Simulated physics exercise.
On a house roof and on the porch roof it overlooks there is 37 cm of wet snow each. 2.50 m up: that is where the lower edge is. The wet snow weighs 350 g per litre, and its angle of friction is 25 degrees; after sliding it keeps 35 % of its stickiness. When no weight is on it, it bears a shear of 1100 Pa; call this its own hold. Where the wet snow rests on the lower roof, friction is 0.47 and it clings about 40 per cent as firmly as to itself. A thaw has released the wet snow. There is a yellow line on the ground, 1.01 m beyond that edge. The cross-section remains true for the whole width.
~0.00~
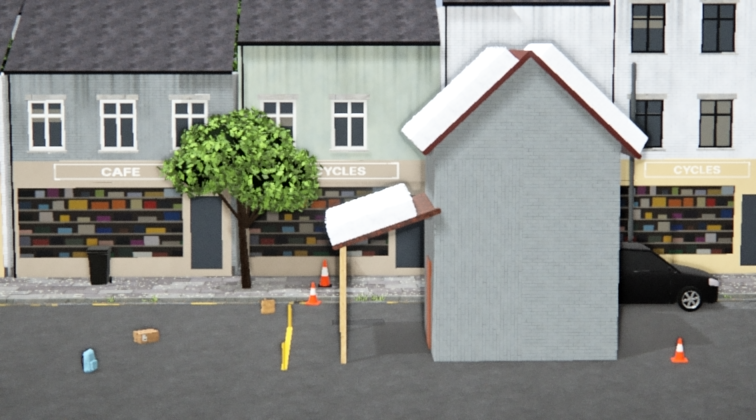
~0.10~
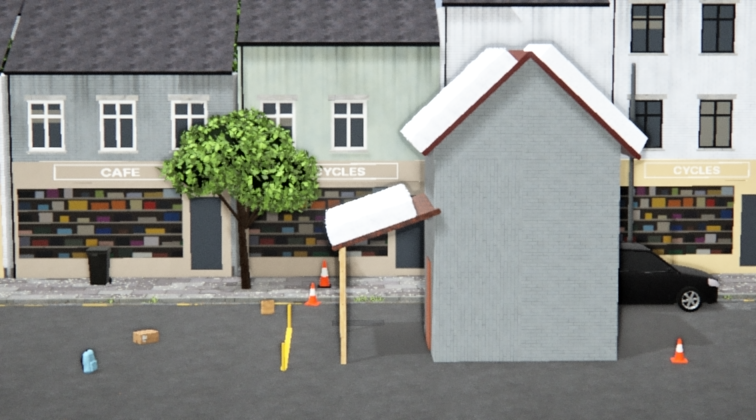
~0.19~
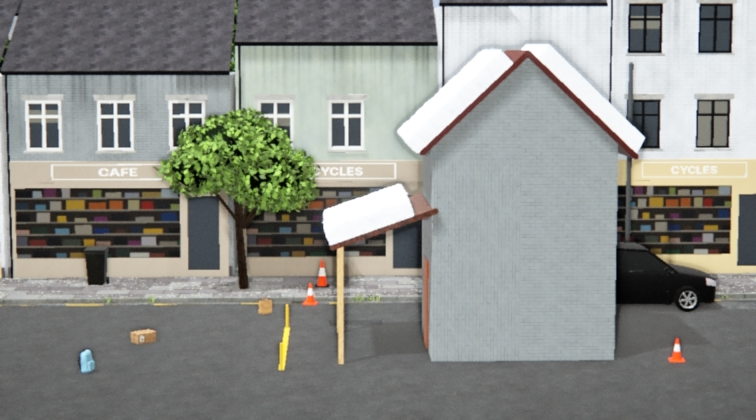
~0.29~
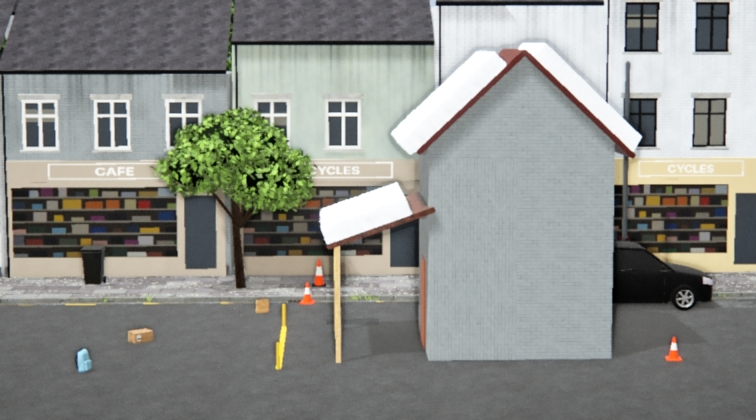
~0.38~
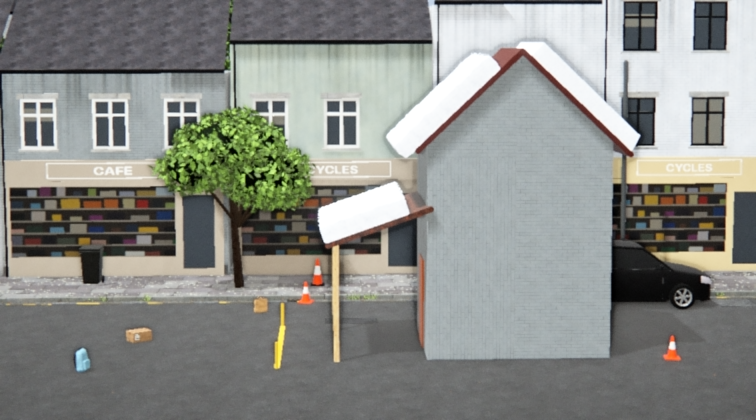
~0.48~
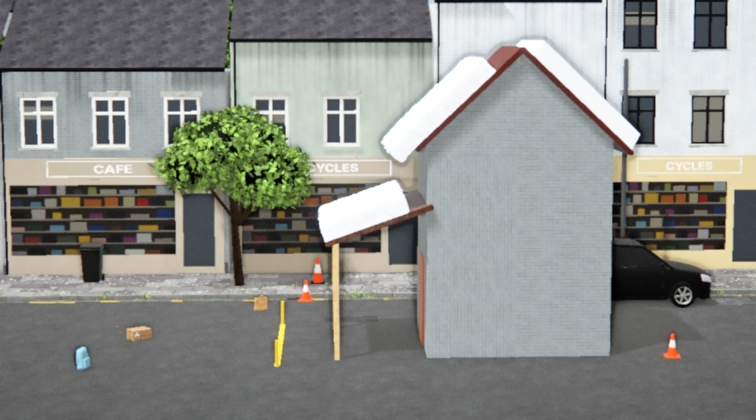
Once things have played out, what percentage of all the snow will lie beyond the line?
About 44 %.
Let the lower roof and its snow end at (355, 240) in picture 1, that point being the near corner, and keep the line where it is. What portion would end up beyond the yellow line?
That would come to roughly 50 %.
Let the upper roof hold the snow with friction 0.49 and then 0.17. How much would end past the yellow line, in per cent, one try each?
I'd expect around 35 percent, then around 55 percent.
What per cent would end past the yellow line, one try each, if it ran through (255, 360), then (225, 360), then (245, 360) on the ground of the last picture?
Respectively about 35 in a hundred, 22 in a hundred and 25 in a hundred.
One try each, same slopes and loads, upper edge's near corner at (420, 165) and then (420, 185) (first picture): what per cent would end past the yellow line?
First try 30 %, second try 12 %.
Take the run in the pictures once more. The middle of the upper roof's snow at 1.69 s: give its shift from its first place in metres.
About 4.0 m.
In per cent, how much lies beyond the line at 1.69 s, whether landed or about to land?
I'd put it at close to 2 in a hundred.
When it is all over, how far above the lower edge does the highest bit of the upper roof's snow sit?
Height above lower edge: Approx. 1.0 m.
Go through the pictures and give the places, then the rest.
In the first frame, front end of the wet snow at (421, 132).
In the second frame, front end of the wet snow at (420, 133), its middle shifted 1.5 cm.
In the third frame, front end of the wet snow at (416, 138), its middle shifted 6.3 cm, 3 % of it past the upper edge, in one piece.
In the fourth frame, front end of the wet snow at (410, 141), its middle shifted 15 cm, 6 % of it past the upper edge, in one piece.
In the fifth frame, front end of the wet snow at (404, 138), its middle shifted 26 cm, 10 % of it past the upper edge, in one piece.
In the sixth frame, front end of the wet snow at (399, 146), its middle shifted 42 cm, 16 % of it past the upper edge, in one piece.
By 1.04 s, none is below the lower edge and 0 % is past the line.
By 1.69 s, 13 % is below the lower edge and 2 % is past the line.
By 2.35 s, 58 % is below the lower edge and 41 % is past the line.
By 3.00 s, 65 % is below the lower edge and 43 % is past the line.
By 4.50 s, at the end, 72 % is below the lower edge and 44 % is past the line.
